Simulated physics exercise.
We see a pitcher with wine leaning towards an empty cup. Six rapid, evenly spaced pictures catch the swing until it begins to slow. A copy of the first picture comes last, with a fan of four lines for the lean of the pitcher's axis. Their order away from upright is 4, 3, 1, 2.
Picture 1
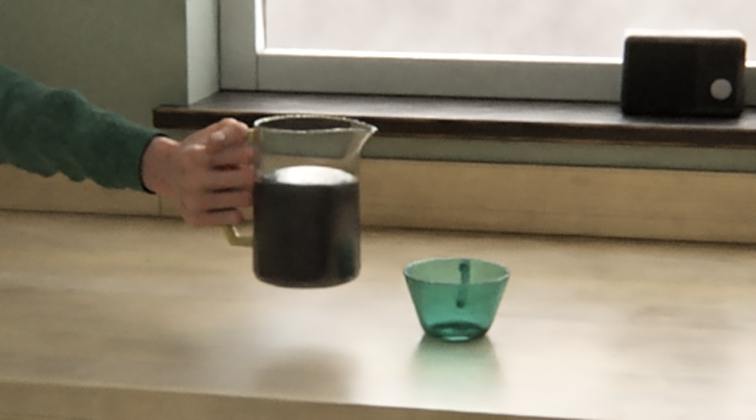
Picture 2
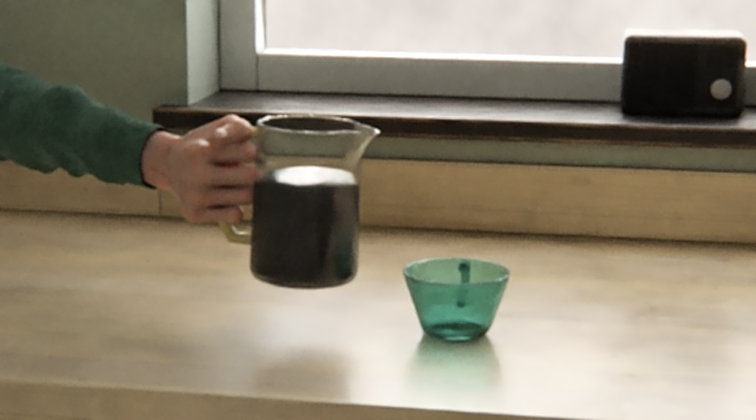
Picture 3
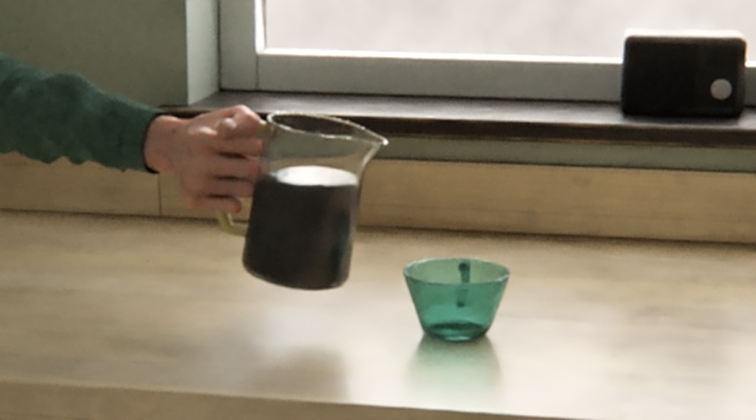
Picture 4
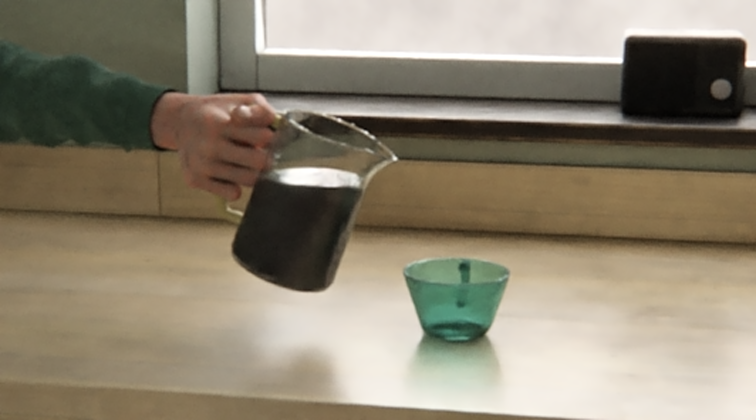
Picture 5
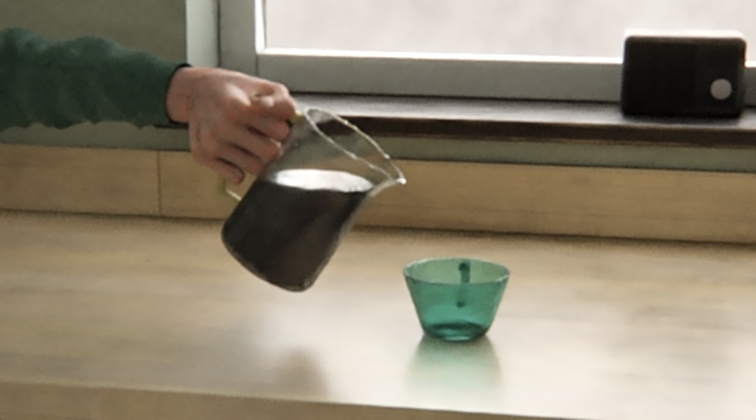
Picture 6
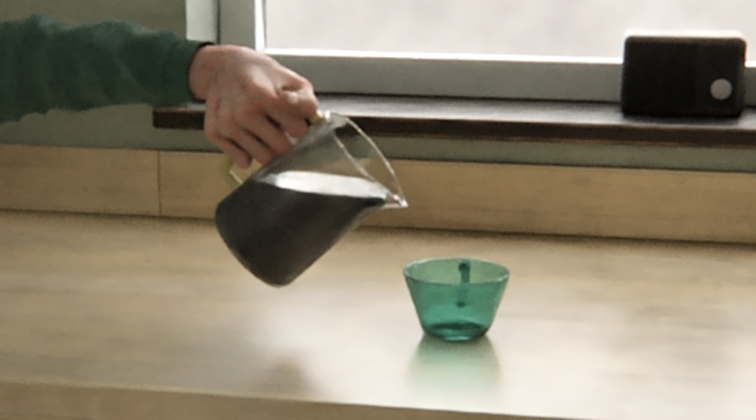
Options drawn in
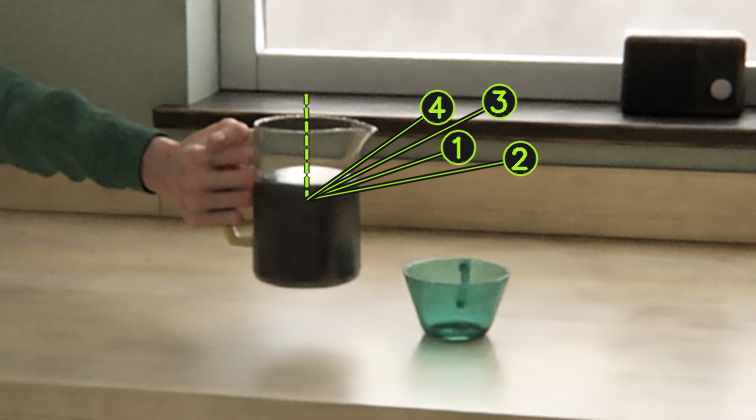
A glass pitcher of dark liquid, held by a hand, tilts rightward beside a green cup.
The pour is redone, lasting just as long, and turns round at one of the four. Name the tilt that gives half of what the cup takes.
3 beats the others.
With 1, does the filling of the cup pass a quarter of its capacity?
Yes, clearly.
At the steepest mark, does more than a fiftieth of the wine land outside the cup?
Yes.
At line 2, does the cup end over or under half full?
Over half.
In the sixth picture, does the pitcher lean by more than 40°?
Yes.
In lime, 1 at (442, 153); 2 at (503, 162); 3 at (484, 109); 4 at (423, 117).
With 1, the cup ends with about 84 % of what it can hold.
With 2, the cup ends with about 95 % of what it can hold; 15 % of the wine is spilt.
With 3, the cup ends with about 49 % of what it can hold.
With 4, the cup ends with about 21 % of what it can hold.
